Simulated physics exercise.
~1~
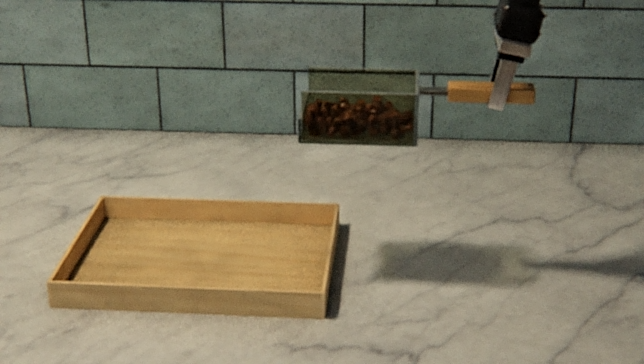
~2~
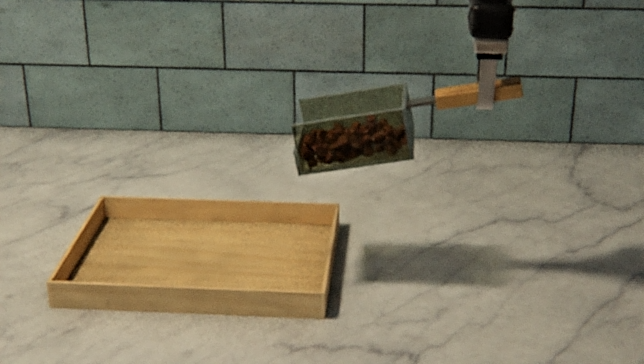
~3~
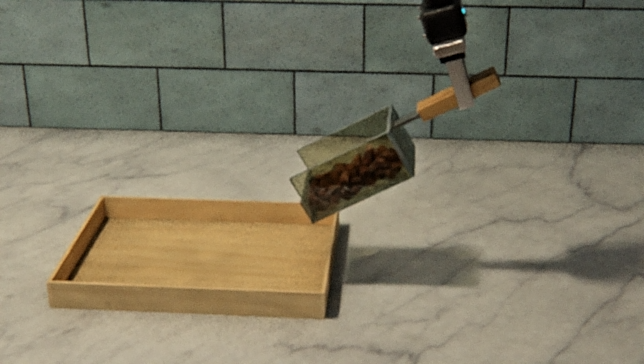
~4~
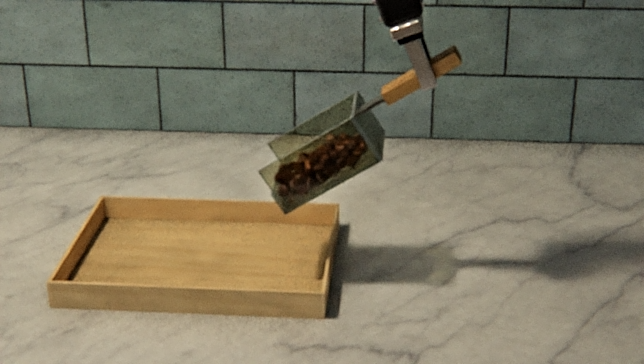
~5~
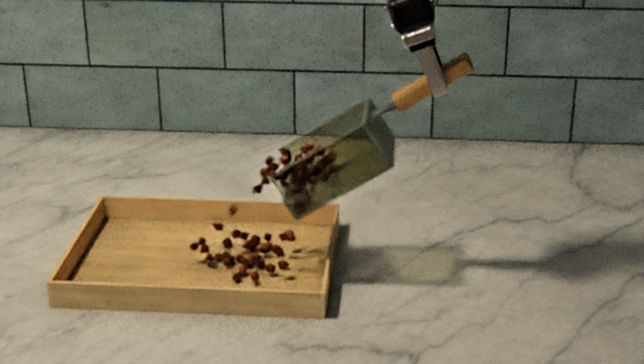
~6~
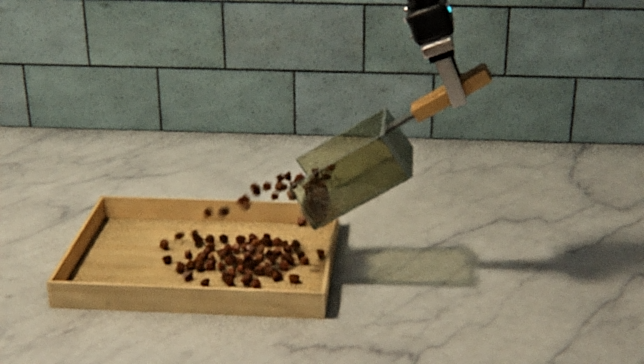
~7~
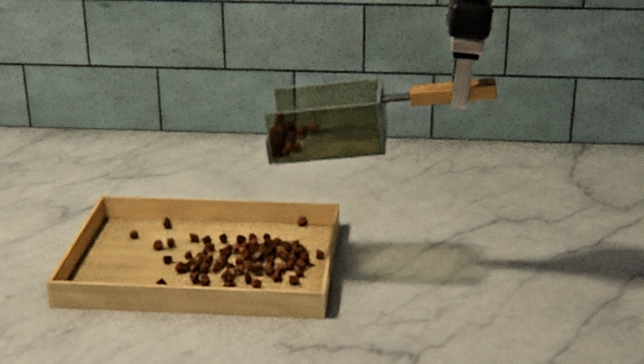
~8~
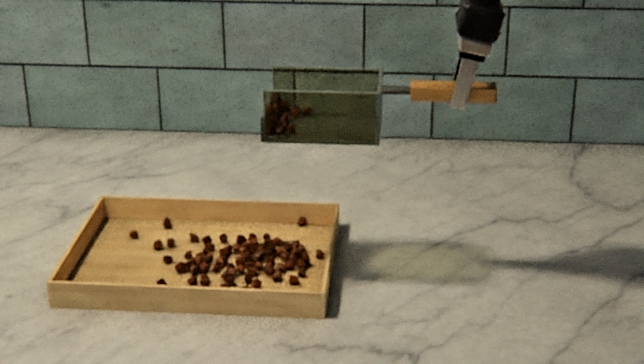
A robot arm tipped a clear box of small brown pellets over a shallow wooden tray on a marble surface, spilling most of them in, then leveled the box and lifted it slightly, with a few pellets still inside.
